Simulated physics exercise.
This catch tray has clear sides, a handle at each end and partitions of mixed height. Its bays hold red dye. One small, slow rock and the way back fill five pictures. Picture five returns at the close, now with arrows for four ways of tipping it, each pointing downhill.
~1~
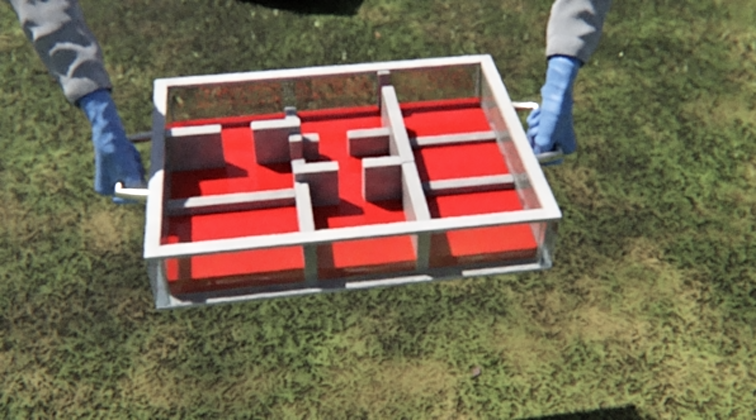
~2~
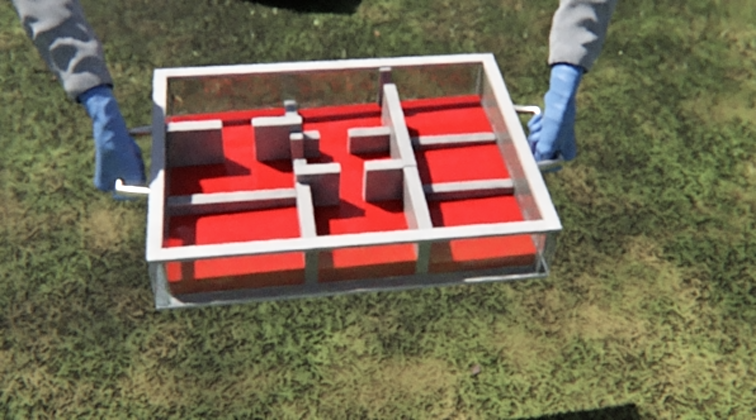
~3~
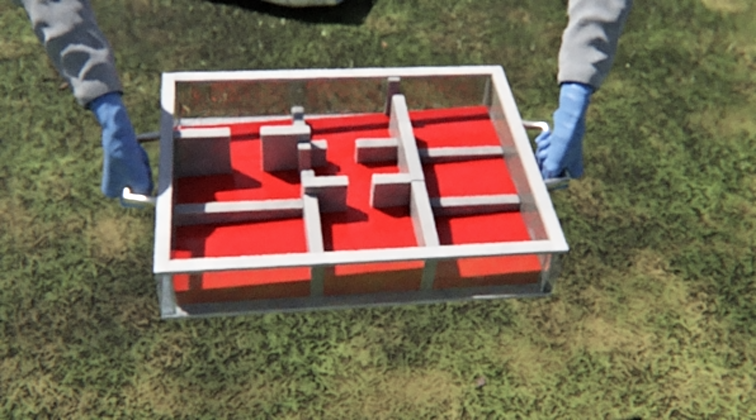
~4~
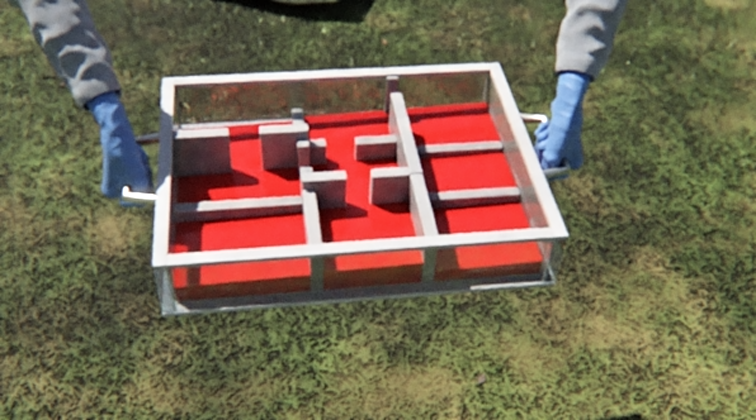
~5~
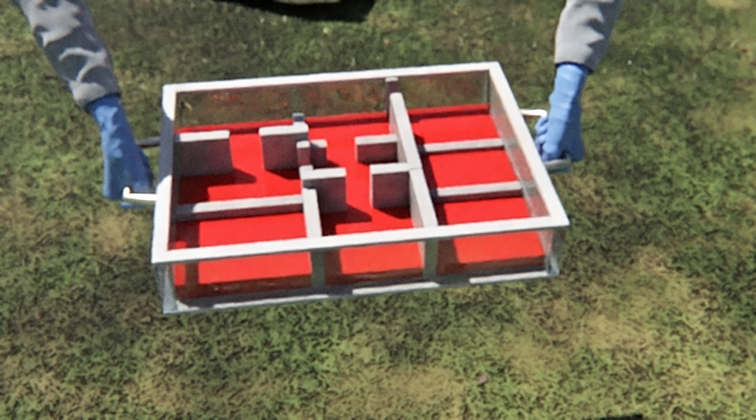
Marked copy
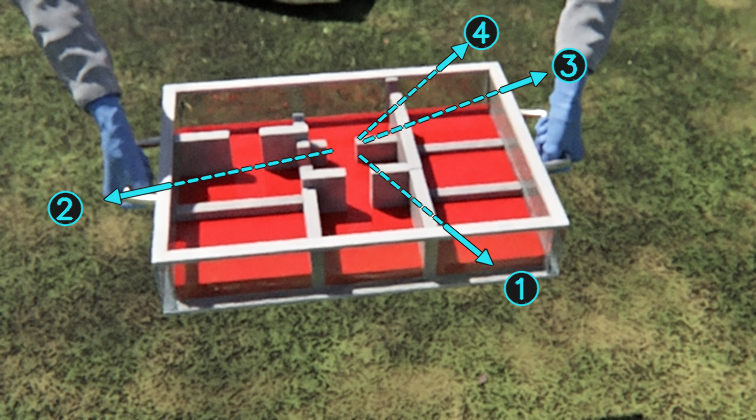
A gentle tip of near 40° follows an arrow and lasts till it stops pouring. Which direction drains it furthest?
I would pick direction 4.
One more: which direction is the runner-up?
That is direction 3.
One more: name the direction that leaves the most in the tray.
That is direction 2.
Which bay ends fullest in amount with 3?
The back right bay.
On the marked copy, 1 ends at (488, 261); 2 ends at (110, 198); 3 ends at (541, 75); 4 ends at (464, 46).
With 1, about 35 % stays in the tray, the largest part in the front right bay.
With 2, about 55 % stays in the tray, the largest part in the front left bay.
With 3, about 24 % stays in the tray, the largest part in the back right bay.
With 4, about 17 % stays in the tray, the largest part in the back right bay.
